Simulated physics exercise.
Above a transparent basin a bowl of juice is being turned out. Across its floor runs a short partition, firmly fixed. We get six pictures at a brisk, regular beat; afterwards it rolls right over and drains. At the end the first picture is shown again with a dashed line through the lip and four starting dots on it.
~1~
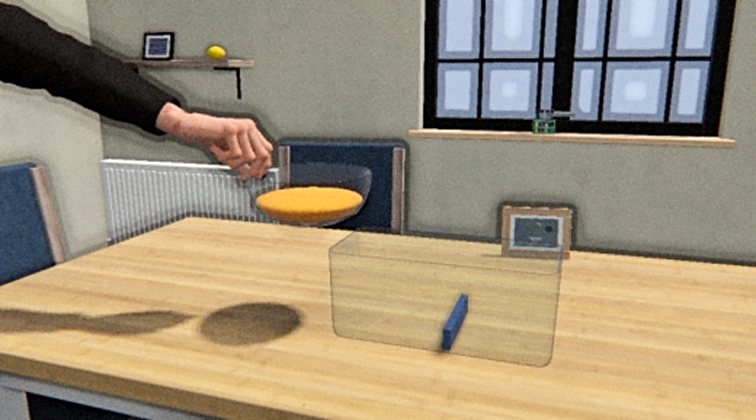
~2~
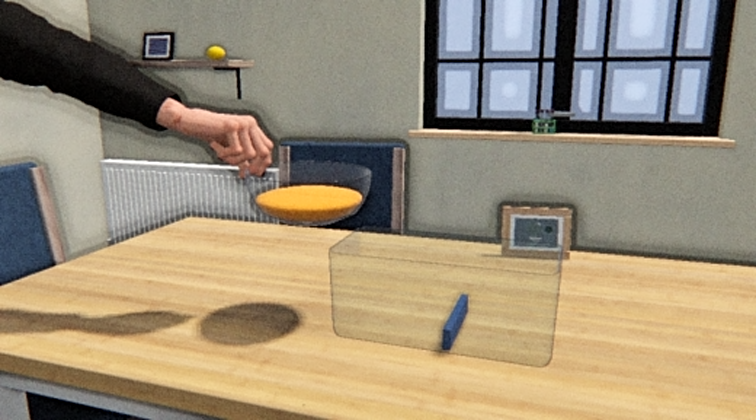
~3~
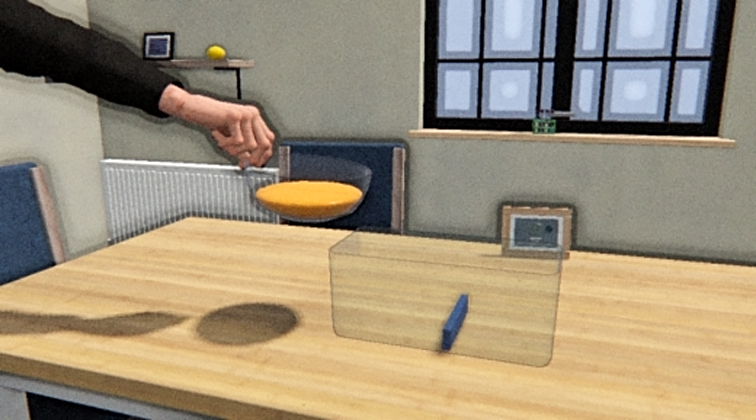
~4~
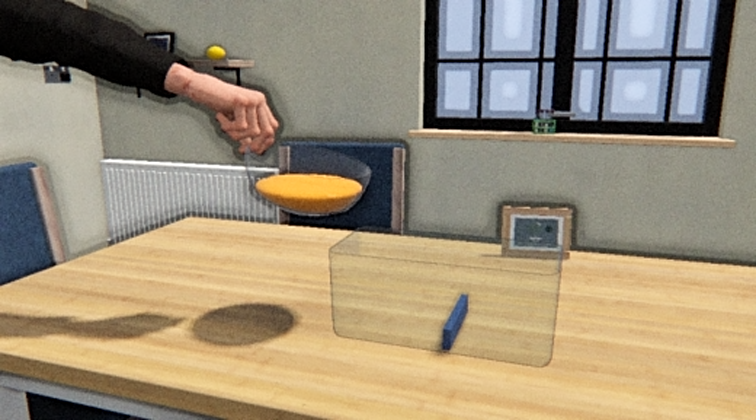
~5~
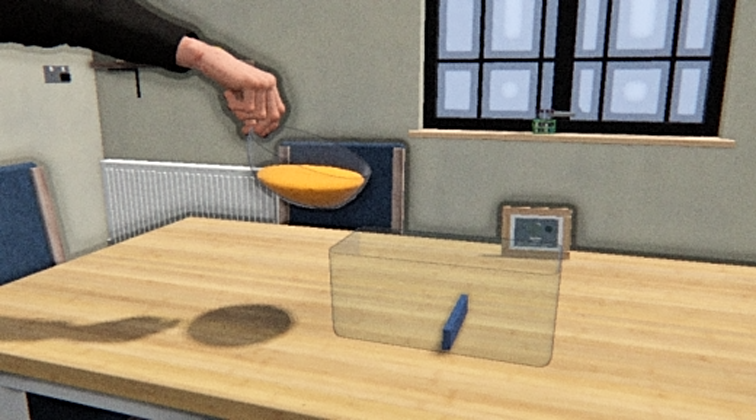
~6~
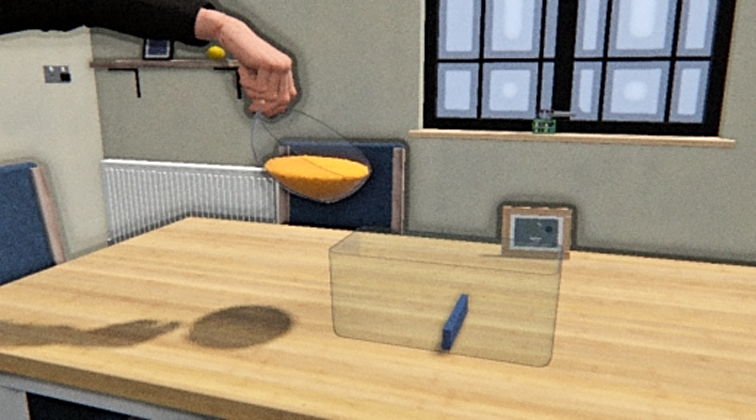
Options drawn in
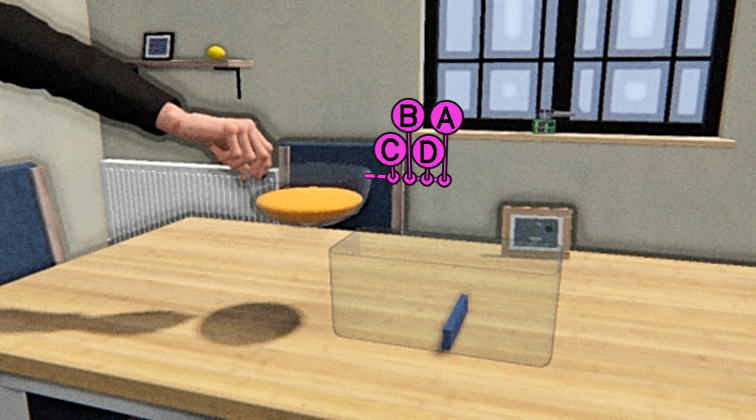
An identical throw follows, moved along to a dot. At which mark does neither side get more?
Spot C does it best.
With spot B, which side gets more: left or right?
The right one.
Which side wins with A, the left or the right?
More ends on the right.
In magenta, A at (444, 180); B at (409, 178); C at (393, 177); D at (426, 179).
If A is chosen, about 10 % ends left of the wall and 89 % right of it.
If B is chosen, about 17 % ends left of the wall and 82 % right of it.
If C is chosen, about 41 % ends left of the wall and 58 % right of it.
If D is chosen, about 13 % ends left of the wall and 86 % right of it.
